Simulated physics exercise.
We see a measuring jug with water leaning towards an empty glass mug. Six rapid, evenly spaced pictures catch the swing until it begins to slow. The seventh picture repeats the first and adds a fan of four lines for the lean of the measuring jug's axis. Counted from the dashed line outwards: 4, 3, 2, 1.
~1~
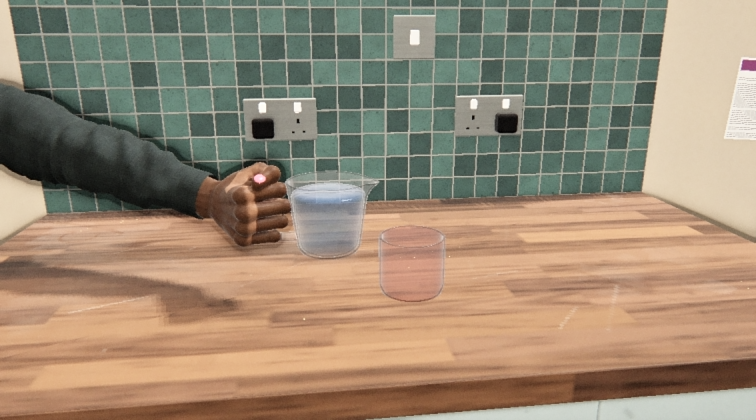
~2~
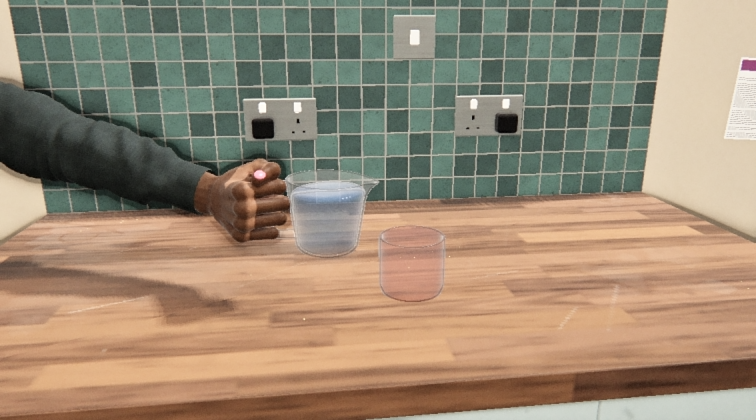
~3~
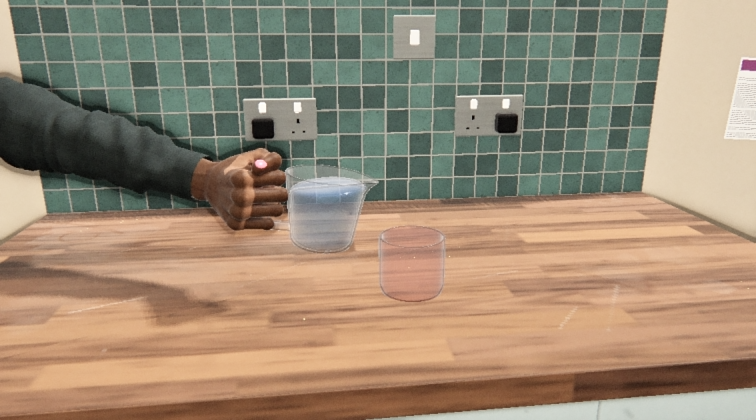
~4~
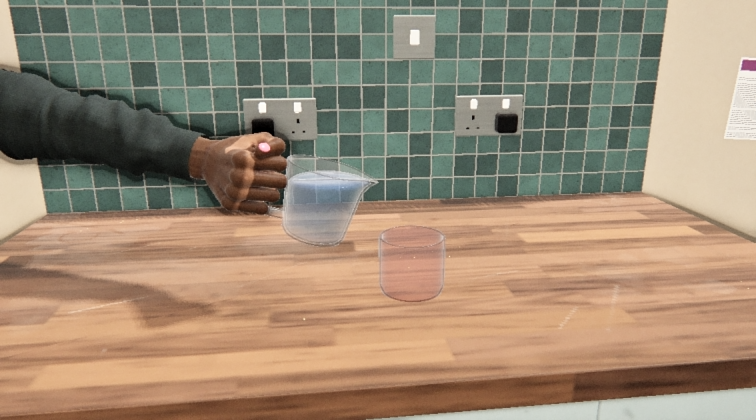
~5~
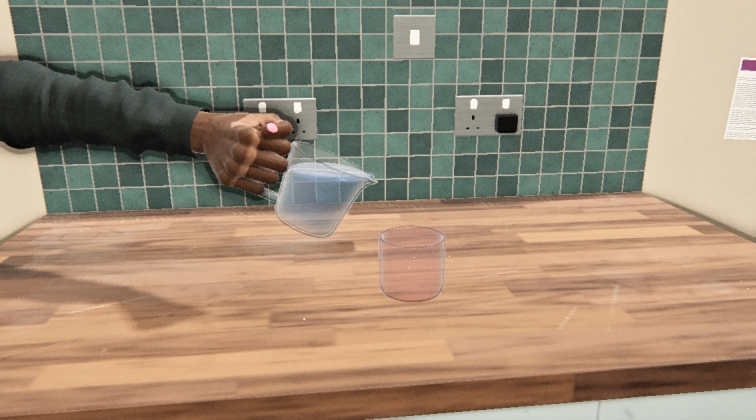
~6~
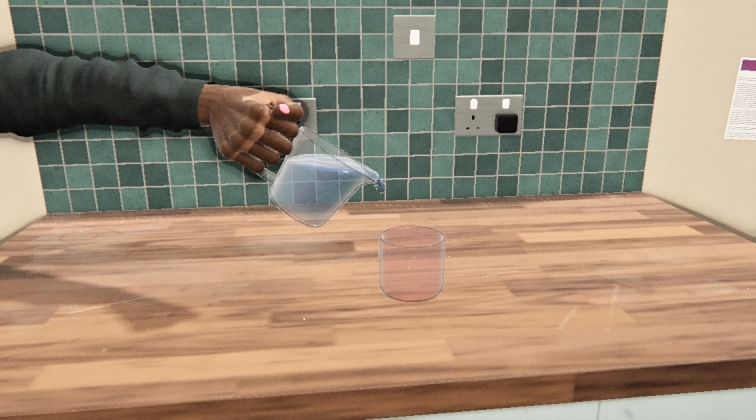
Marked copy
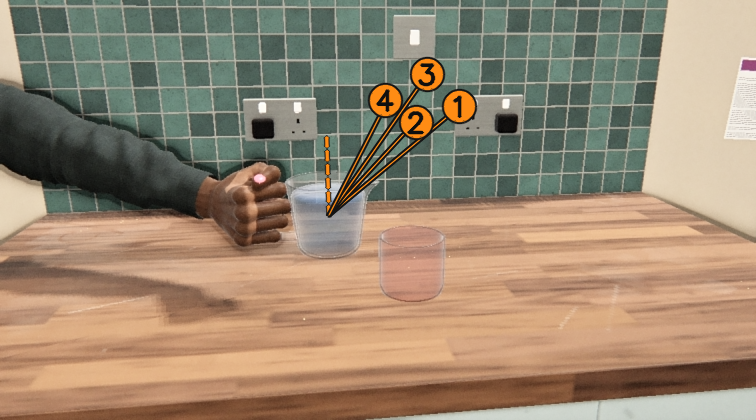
A hand in a dark green sleeve lifted a clear measuring jug of water slightly and tilted it steadily to the right, near an empty glass mug, until water began trickling over its lip.
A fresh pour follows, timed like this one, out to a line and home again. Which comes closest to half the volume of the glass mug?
Choose 1.
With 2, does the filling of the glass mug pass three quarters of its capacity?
No, less.
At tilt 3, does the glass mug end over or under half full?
Under half.
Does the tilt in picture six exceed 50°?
No, it does not.
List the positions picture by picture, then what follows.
In the first frame, upright, lip at (377, 181); rim of the glass mug round (412, 236); nothing has left yet.
In the second frame, upright, lip at (377, 181); nothing has left yet.
In the third frame, tipped about 7°, lip at (377, 181); nothing has left yet.
In the fourth frame, tipped about 15°, lip at (377, 181); nothing has left yet.
In the fifth frame, tipped about 25°, lip at (376, 181); nothing has left yet.
In the sixth frame, tipped about 36°, lip at (376, 181); water is over the lip, down to (379, 188).
In orange, 1 at (446, 117); 2 at (403, 134); 3 at (417, 88); 4 at (379, 116).
With 1, the glass mug ends with about 48 % of what it can hold.
With 2, the glass mug ends with about 34 % of what it can hold.
With 3, the glass mug ends with about 22 % of what it can hold.
With 4, the glass mug ends with about 12 % of what it can hold.
